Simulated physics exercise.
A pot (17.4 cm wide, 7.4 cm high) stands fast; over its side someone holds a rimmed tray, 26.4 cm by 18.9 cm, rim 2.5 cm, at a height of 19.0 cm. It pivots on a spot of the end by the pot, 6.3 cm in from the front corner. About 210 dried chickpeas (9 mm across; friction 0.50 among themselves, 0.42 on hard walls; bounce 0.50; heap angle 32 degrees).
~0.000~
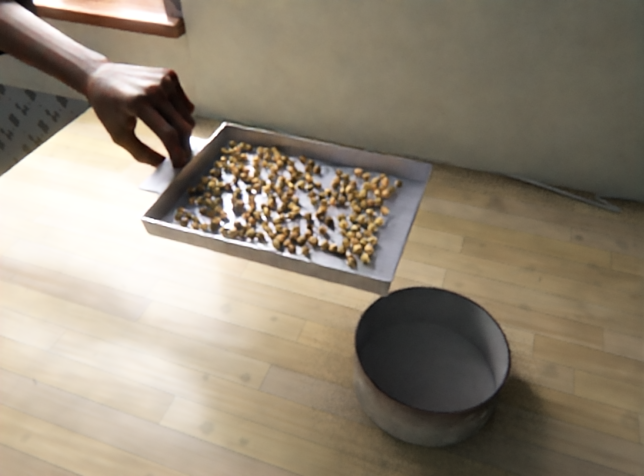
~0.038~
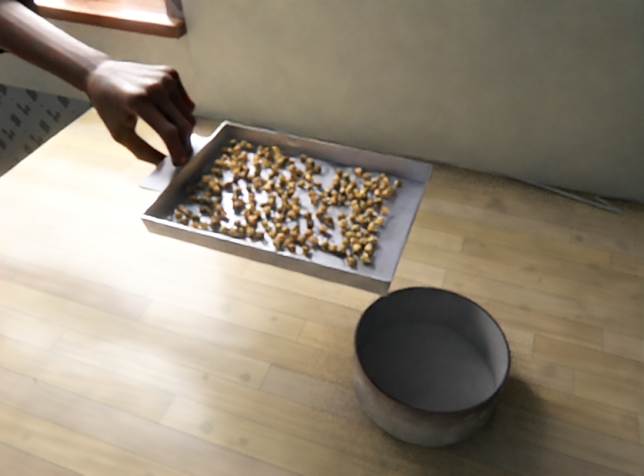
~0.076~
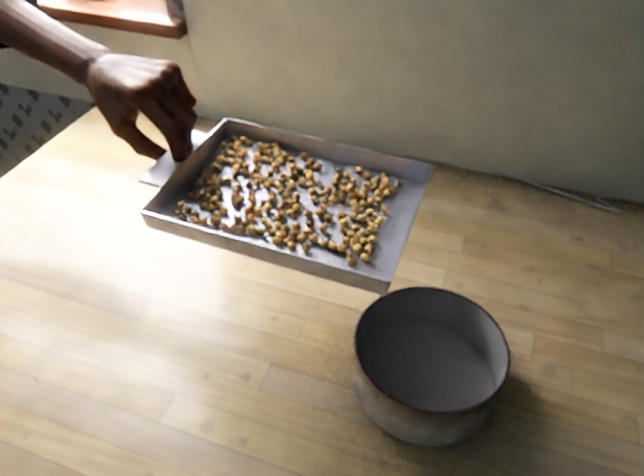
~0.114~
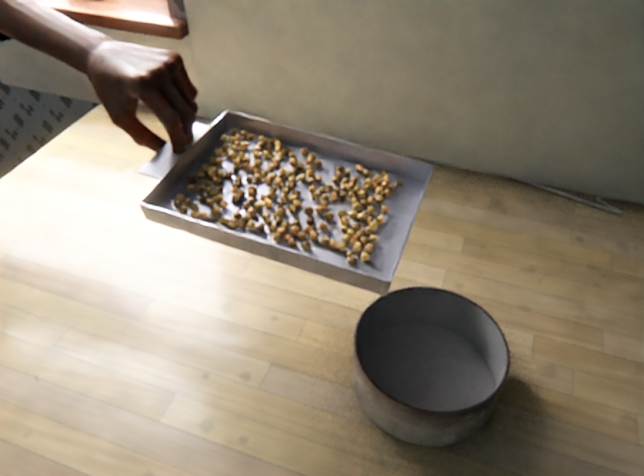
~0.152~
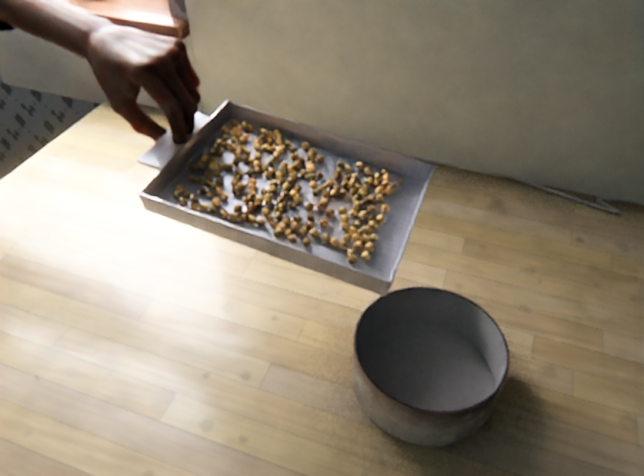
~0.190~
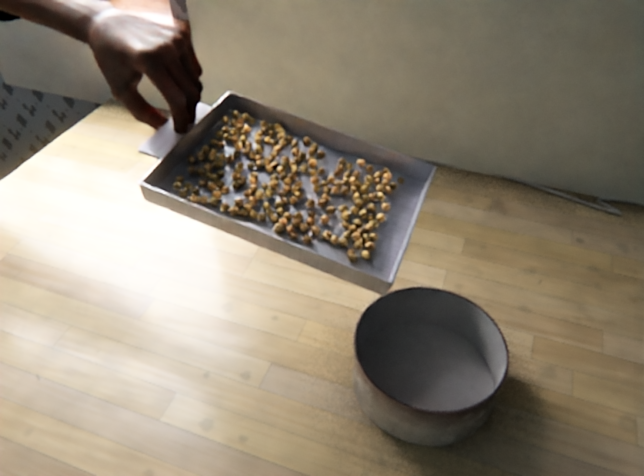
A hand slowly raises the left end of a tray of chickpeas beside a pot.
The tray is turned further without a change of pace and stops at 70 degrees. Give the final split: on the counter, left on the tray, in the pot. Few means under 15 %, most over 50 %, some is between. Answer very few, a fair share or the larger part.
Counter: Very few, tray: The larger part, pot: Very few.
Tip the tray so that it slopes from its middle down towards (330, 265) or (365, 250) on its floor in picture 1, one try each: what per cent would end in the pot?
Some 5 and 5 per cent.
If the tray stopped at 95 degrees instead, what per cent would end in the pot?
In that case some 75 per cent.
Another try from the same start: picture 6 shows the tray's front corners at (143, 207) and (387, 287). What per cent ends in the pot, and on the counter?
Pot 0, counter 0.
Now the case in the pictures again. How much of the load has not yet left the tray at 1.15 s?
Roughly 95 per cent.
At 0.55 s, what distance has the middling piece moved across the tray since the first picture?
Roughly 6 cm.
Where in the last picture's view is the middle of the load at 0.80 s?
At about (400, 209).
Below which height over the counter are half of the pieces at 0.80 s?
Some 22 cm.
Then, at 0.55 s, tilt 39 degrees; the tray holds 100 %, the pot 0 %.
After 0.80 s, tilt 59 degrees; the tray holds 100 %, the pot 0 %.
After 1.15 s, tilt 70 degrees; the tray holds 95 %, the pot 5 %.
At rest (1.8 s), counter 0 %, tray 90 %, pot 5 %.
